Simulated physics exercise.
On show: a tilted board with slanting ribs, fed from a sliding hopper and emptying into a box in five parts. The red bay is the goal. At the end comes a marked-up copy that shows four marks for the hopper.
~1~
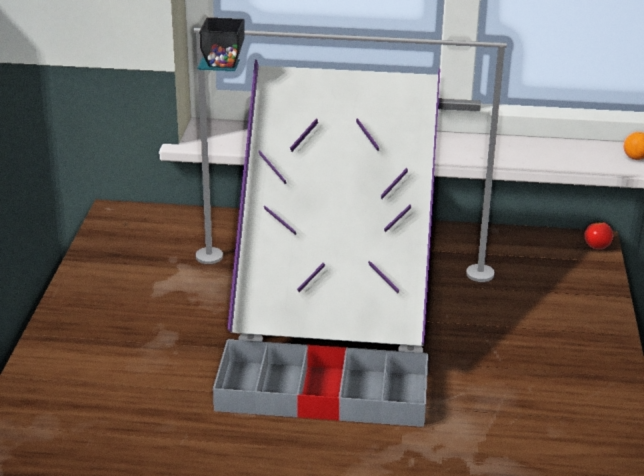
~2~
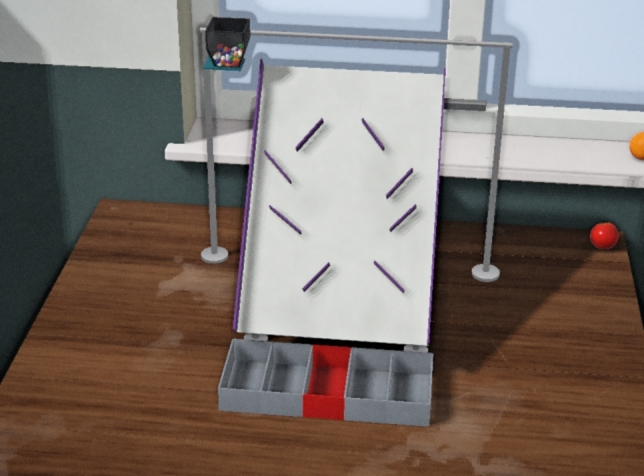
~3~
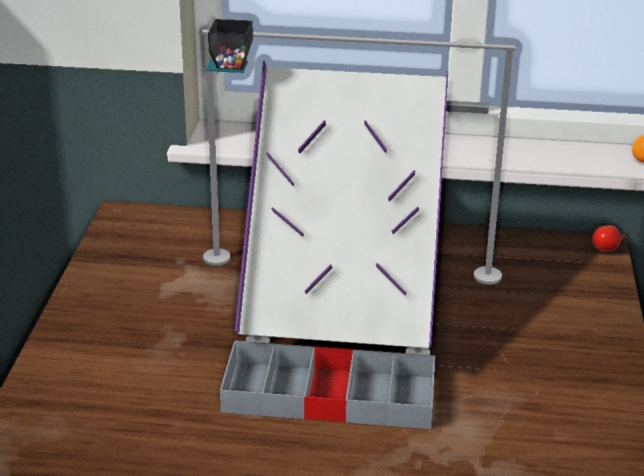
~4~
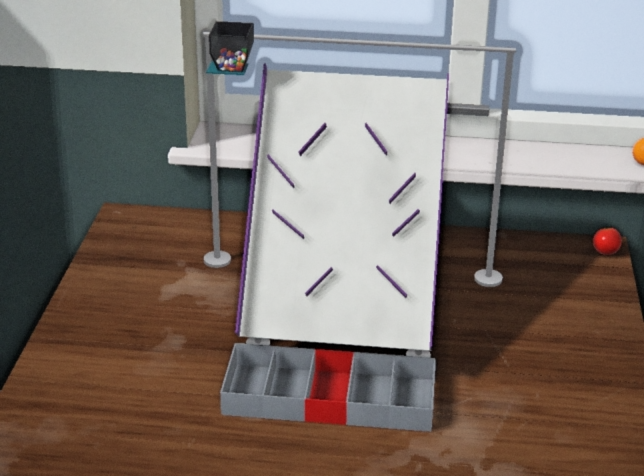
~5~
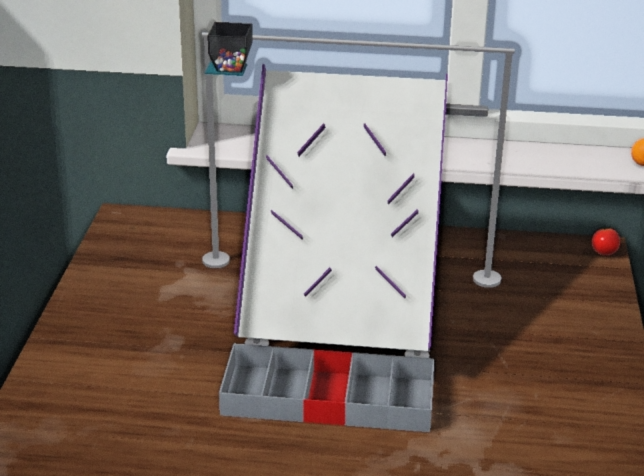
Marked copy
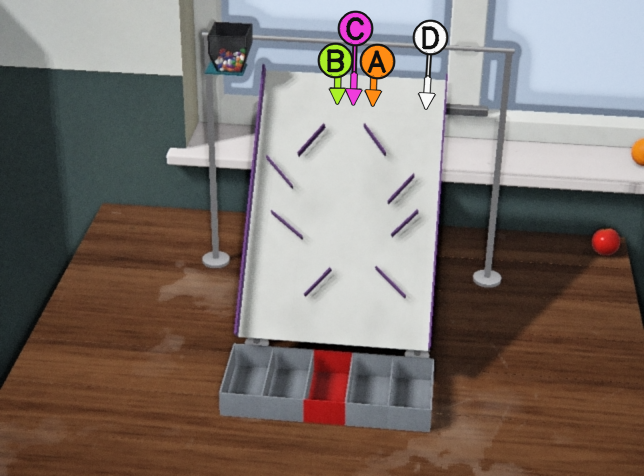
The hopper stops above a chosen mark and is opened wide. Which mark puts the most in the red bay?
A is best.
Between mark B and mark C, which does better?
Here it is mark C.
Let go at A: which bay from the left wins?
The third from the left.
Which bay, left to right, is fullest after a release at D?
The fifth.
On the marked copy, mark A meets the board at (372, 100); mark B meets the board at (337, 98); mark C meets the board at (353, 99); mark D meets the board at (426, 103).
Choosing A, about half in the red bay, about a third in other bays, a small part outside the box.
Choosing B, about a quarter in the red bay, about two thirds in other bays, a small part outside the box.
Choosing C, about a quarter in the red bay, about two thirds in other bays.
Choosing D, about a third in the red bay, about two thirds in other bays.
